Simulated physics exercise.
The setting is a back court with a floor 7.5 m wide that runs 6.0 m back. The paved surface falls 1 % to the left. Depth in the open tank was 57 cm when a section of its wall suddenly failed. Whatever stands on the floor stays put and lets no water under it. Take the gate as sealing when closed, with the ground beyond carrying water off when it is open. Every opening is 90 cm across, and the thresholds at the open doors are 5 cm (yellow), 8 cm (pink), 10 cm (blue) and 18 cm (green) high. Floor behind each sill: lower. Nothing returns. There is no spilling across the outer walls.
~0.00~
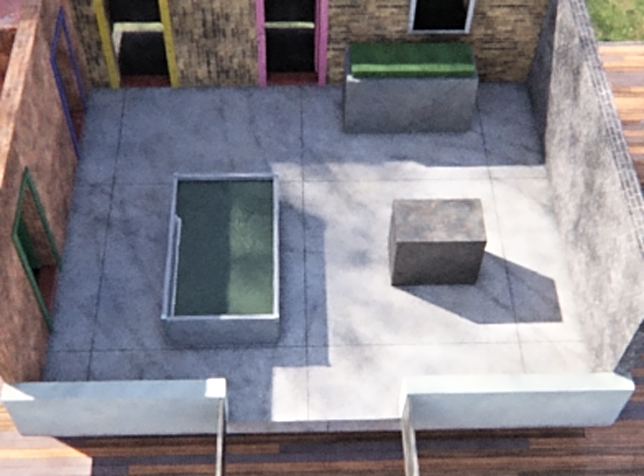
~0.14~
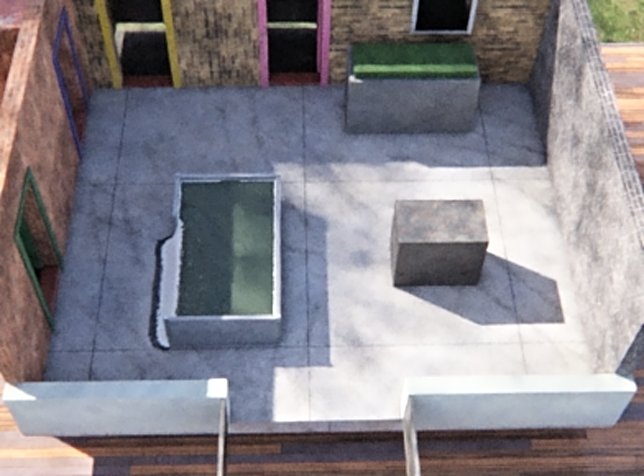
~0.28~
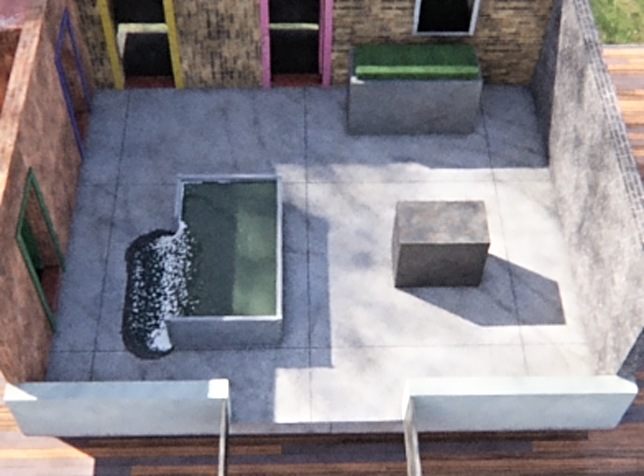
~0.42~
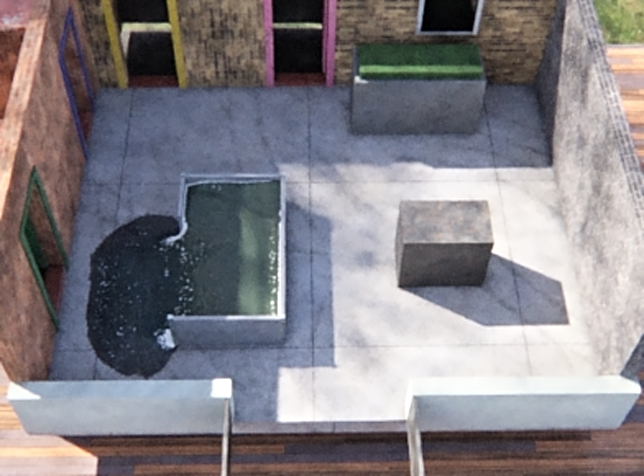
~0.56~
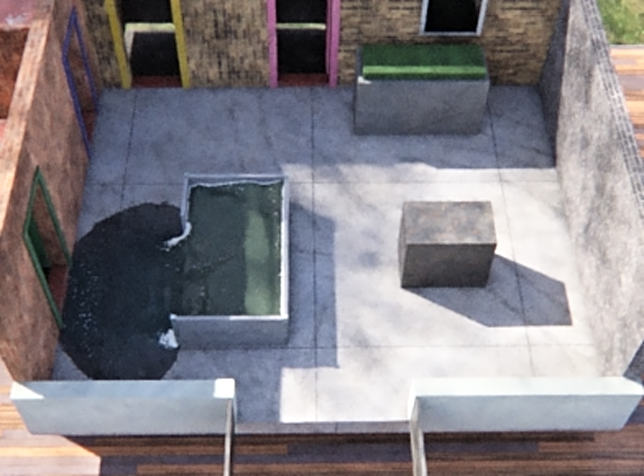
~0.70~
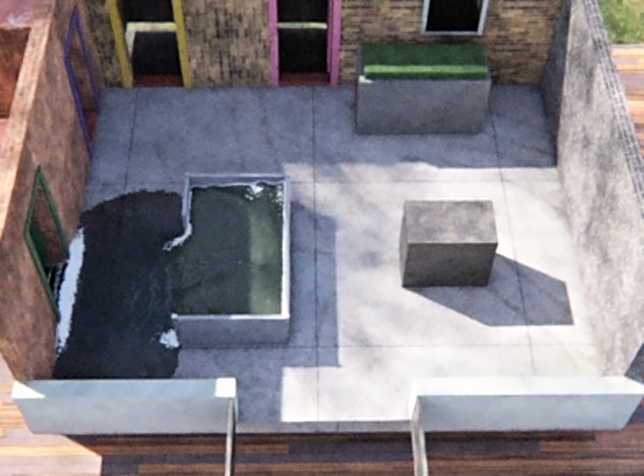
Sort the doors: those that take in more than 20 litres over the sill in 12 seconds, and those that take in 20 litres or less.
Sorted: The yellow door takes in more; the pink door takes in 20 litres or less; the blue door takes in 20 litres or less; the green door takes in more.
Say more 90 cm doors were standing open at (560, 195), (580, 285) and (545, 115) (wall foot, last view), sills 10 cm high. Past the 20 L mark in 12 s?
First doorway falls short, second falls short, third falls short.
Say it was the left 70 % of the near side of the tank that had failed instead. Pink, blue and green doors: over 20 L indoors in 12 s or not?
Door pink stays within, door blue stays within, door green stays within.
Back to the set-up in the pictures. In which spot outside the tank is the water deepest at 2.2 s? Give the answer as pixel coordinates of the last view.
Look at roughly (49, 407).
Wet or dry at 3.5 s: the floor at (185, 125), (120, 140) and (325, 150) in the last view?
Soaked, soaked, untouched.
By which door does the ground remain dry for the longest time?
The pink door.
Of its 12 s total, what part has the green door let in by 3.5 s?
I'd say close to 95 percent.
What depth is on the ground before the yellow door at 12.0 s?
I'd put it near 6.0 cm.
After 1.4 s water covers 15 % of the floor and is deepest (43 cm) near (66, 305); yellow door not reached, pink door not reached, blue door not reached, green door 42 cm at the sill, 78 L in.
After 2.2 s water covers 20 % of the floor and is deepest (41 cm) near (49, 407); yellow door not reached, pink door not reached, blue door 5 cm at the sill, 0 L in, green door 32 cm at the sill, 172 L in.
After 3.5 s water covers 40 % of the floor and is deepest (22 cm) near (49, 407); yellow door 12 cm at the sill, 23 L in, pink door not reached, blue door 4 cm at the sill, 0 L in, green door 21 cm at the sill, 214 L in.
After 7.0 s water covers 70 % of the floor and is deepest (12 cm) near (103, 91); yellow door 11 cm at the sill, 104 L in, pink door 4 cm at the sill, 0 L in, blue door 7 cm at the sill, 0 L in, green door 9 cm at the sill, 220 L in.
After 12.0 s water covers 100 % of the floor and is deepest (8 cm) near (98, 122); yellow door 6 cm at the sill, 135 L in, pink door 5 cm at the sill, 0 L in, blue door 8 cm at the sill, 0 L in, green door 6 cm at the sill, 221 L in.
